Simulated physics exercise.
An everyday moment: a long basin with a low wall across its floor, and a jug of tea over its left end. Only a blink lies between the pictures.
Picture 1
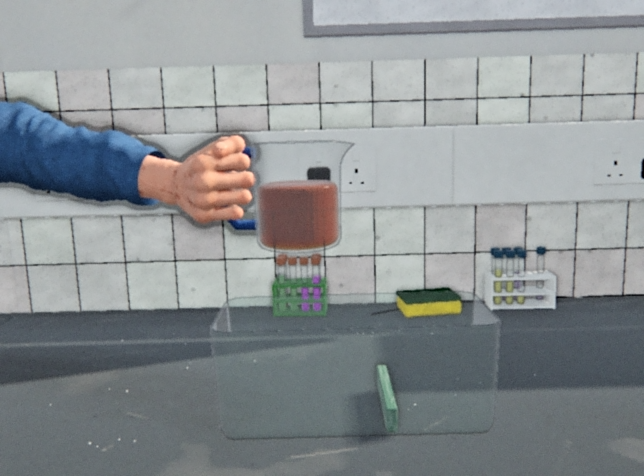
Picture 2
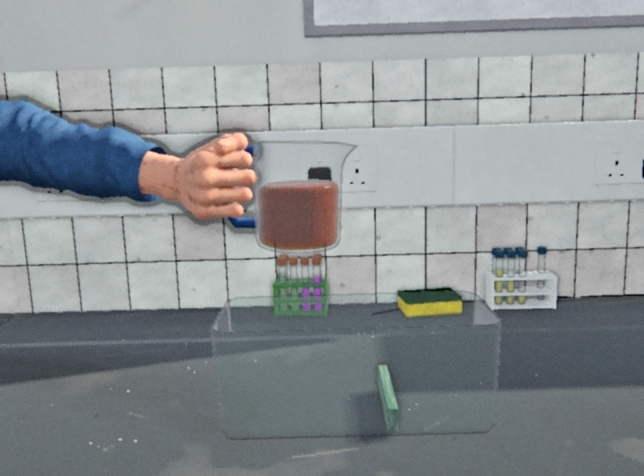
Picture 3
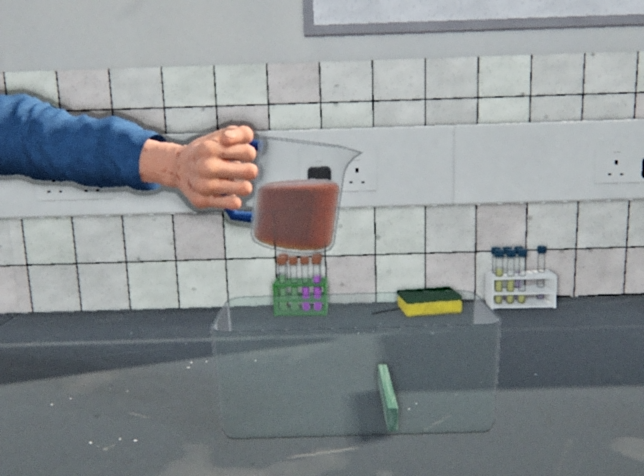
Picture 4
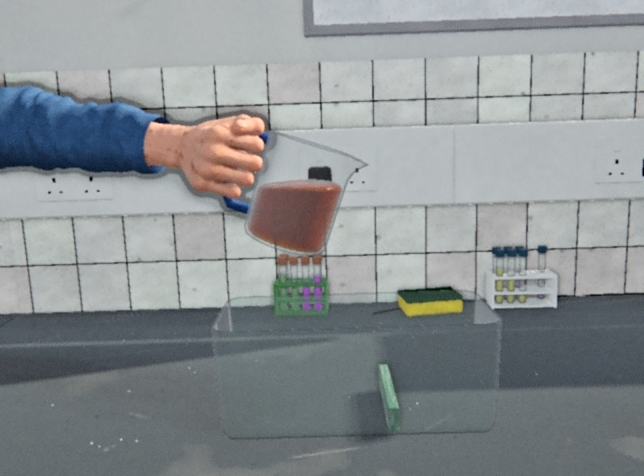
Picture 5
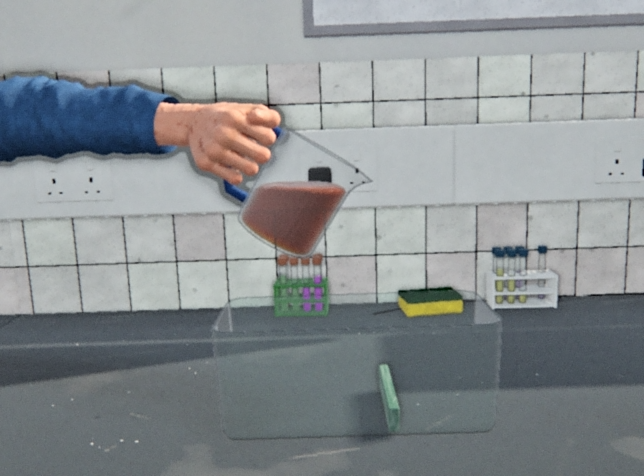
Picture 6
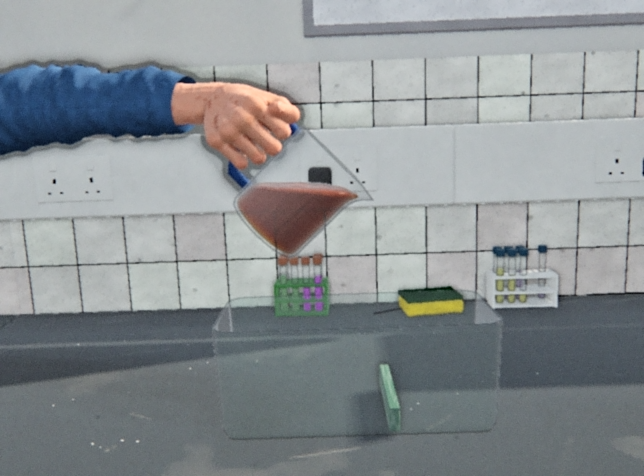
A hand in a blue sleeve held a clear jug of reddish-brown tea above the left part of a see-through basin, then steadily tilted it to the right, the tea slanting toward its spout.
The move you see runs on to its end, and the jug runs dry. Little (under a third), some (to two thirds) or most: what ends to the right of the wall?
In the end over two thirds is right of the wall.
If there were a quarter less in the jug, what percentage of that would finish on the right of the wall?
Some 85 per cent.
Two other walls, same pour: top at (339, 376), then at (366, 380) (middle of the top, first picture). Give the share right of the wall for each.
First some 90, then 90 per cent.
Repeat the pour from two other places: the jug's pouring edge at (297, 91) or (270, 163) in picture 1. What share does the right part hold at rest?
Roughly 25 per cent, and 10 per cent.
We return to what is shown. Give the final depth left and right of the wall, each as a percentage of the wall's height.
The left part 10 per cent, the right part 100.
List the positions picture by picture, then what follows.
In the first frame, it leans 0°; its right rim is at (355, 142); the tea meets the walls at (257, 186) and (337, 184); the long basin's rim runs from (219, 315) to (487, 308); the wall's top is at (386, 386).
In the second frame, it leans 2°; its right rim is at (358, 145); the tea meets the walls at (258, 186) and (339, 183).
In the third frame, it leans 9°; its right rim is at (363, 151); the tea meets the walls at (258, 187) and (340, 183).
In the fourth frame, it leans 19°; its right rim is at (369, 163); the tea meets the walls at (257, 188) and (342, 183).
In the fifth frame, it leans 32°; its right rim is at (374, 180); the tea meets the walls at (250, 196) and (347, 187).
In the sixth frame, it leans 46°; its right rim is at (374, 199); the tea meets the walls at (242, 190) and (357, 191).
A moment on, the jug is tipped on its side and 68 per cent is still to pour, 0 is left of the wall and 9 right of it.
Next, the jug is tipped on its side and 25 per cent is still to pour, 1 is left of the wall and 57 right of it.
Then the jug is tipped on its side and 8 per cent is still to pour, 10 is left of the wall and 74 right of it.
Later the jug is tipped on its side and 2 per cent is still to pour, 13 is left of the wall and 81 right of it.
In the end 17 per cent lies left of the wall, 82 right of it and 2 outside.
